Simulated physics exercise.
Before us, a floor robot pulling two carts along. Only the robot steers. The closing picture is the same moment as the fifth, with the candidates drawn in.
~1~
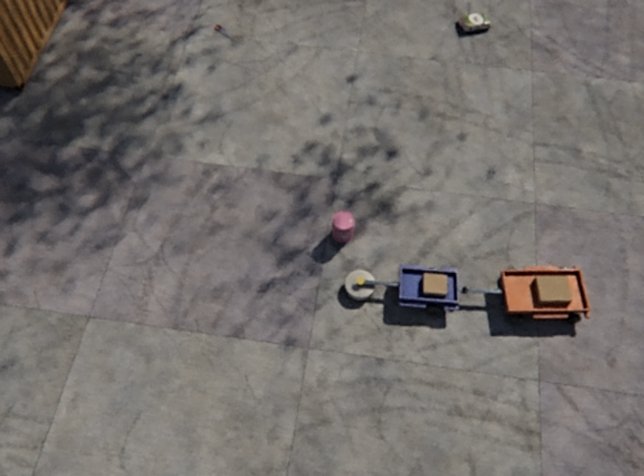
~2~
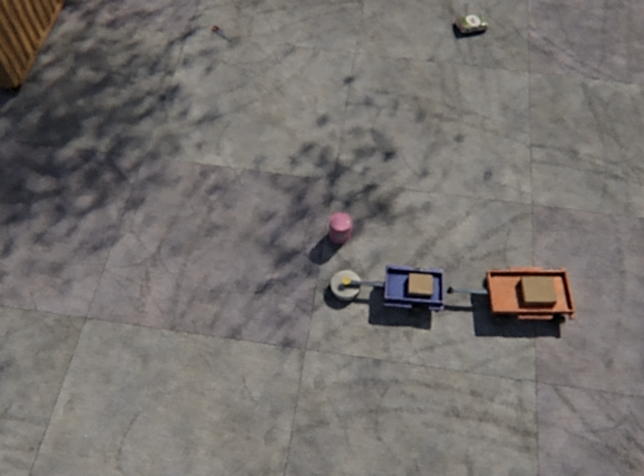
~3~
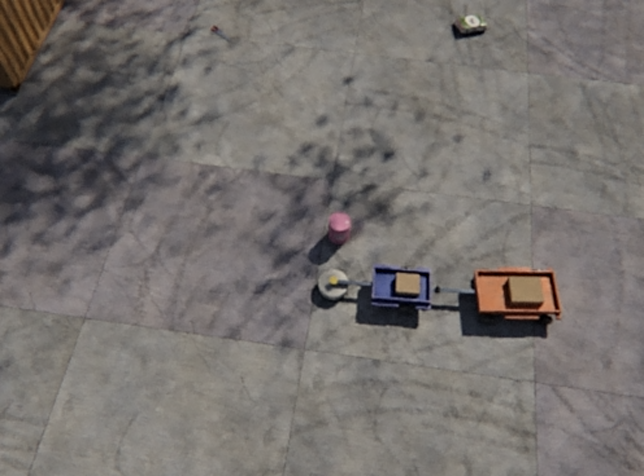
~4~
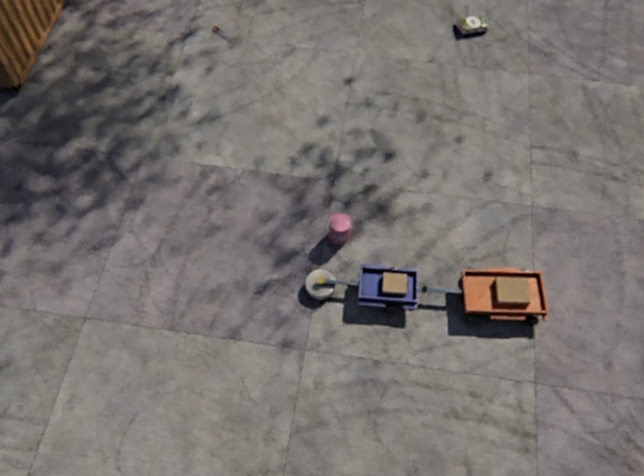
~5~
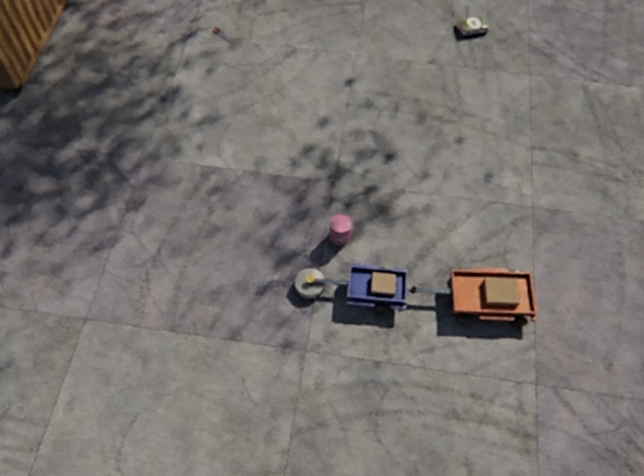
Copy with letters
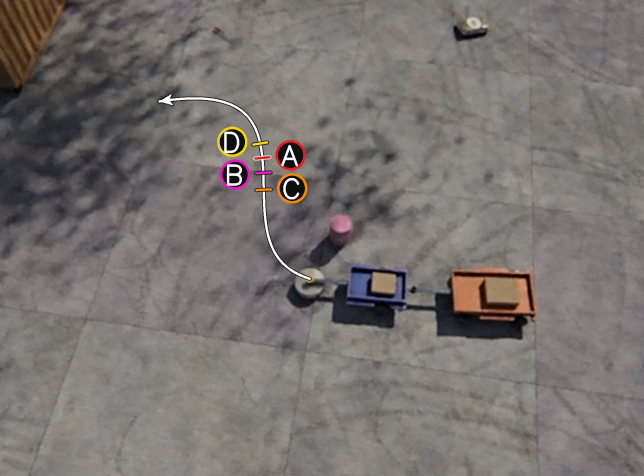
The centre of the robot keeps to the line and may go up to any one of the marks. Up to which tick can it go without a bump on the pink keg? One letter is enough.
The farthest safe stop is A.
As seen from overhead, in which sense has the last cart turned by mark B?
For that mark, clockwise.
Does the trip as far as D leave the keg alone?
No.
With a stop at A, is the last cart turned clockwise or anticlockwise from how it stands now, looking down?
Clockwise.
On the marked copy, A at (262, 158); B at (263, 173); C at (264, 190); D at (260, 144); the route from (310, 279) via (262, 155) to (159, 101).
Following A. Soon after the start, robot (271, 247), last cart (439, 291).
Later, robot (264, 200), last cart (391, 286).
In the end, robot (263, 162), last cart (352, 271); nothing has been touched.
As for the rest, B is safe but short; C is safe but short; D is too far, the keg has been hit.
